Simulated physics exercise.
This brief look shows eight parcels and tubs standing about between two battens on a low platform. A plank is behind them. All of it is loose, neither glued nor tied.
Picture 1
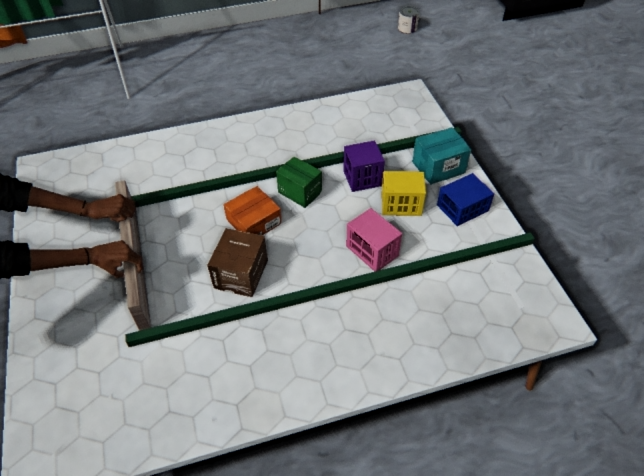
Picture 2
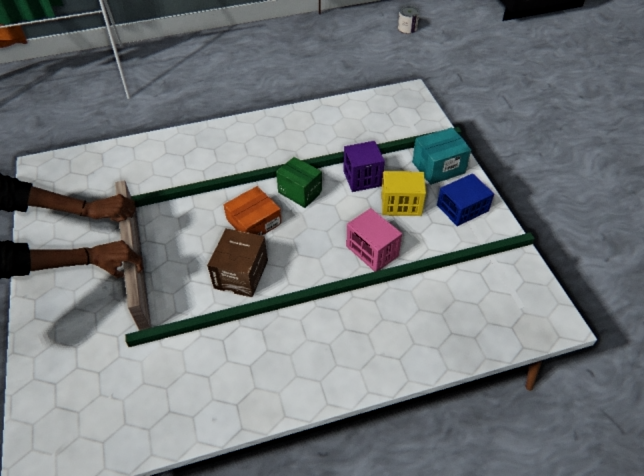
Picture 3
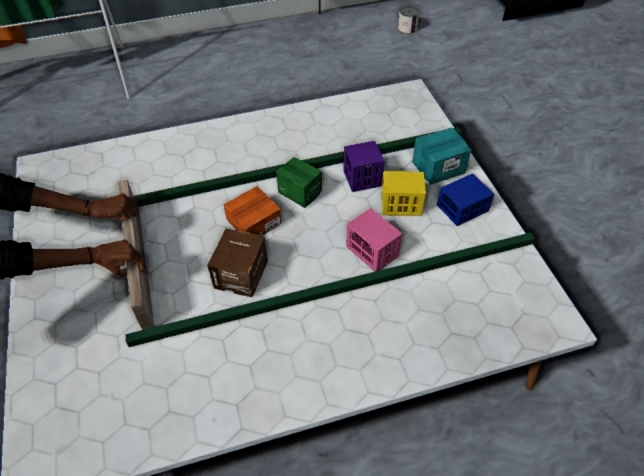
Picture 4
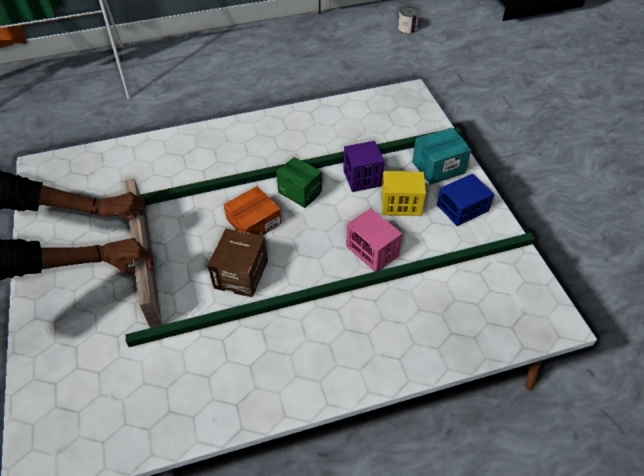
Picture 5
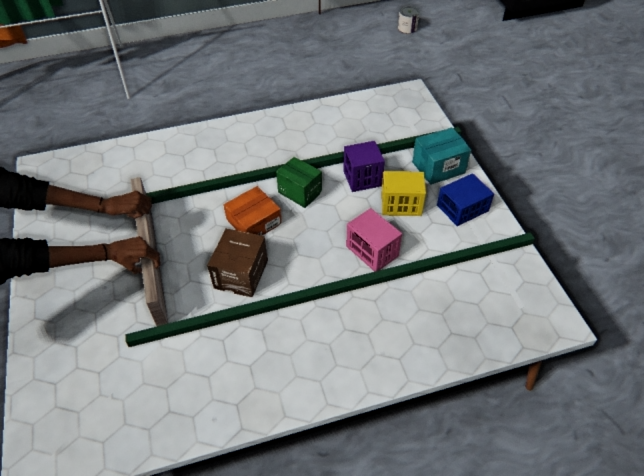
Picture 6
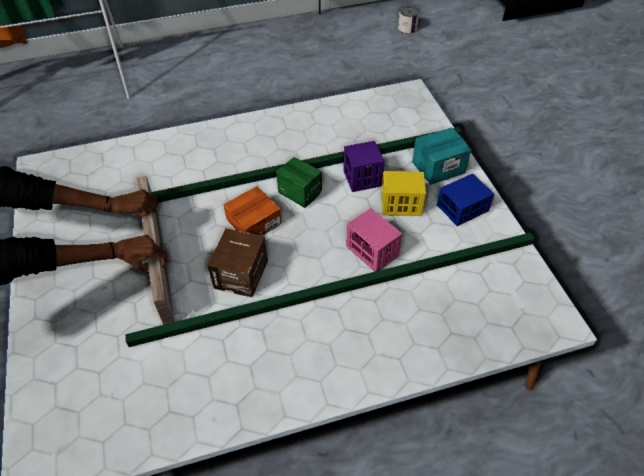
A plank held by two hands slides slightly right between green battens toward eight colourful boxes.
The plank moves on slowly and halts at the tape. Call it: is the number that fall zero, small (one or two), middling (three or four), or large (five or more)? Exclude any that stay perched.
It is large.
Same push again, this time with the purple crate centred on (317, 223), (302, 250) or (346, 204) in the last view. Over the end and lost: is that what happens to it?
Spot by spot: It ends up off; it ends up off; it ends up off.
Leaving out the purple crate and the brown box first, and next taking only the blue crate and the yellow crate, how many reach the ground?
In order, the numbers are 3 and 3.
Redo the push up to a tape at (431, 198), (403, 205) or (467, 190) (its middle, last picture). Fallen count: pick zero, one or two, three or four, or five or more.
In the order of the places given: One or two; none at all; five or over.
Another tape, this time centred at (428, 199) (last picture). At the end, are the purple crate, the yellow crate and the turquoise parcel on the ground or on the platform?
I'd say the purple crate stays aboard, the yellow crate stays aboard and the turquoise parcel gets knocked off.
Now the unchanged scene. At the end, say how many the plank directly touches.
It touches 3.
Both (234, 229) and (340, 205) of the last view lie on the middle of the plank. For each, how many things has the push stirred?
Up to then 2, and up to the other point 5.
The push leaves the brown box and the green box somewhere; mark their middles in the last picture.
Same order as the question: First (485, 196), second (446, 141).
A little later, none off yet; turquoise parcel at rest near (441, 156); blue crate at rest near (465, 200); yellow crate at rest near (403, 194).
When it is over, the number that fall off is five or more; down, pink crate, purple crate, yellow crate, blue crate and turquoise parcel.
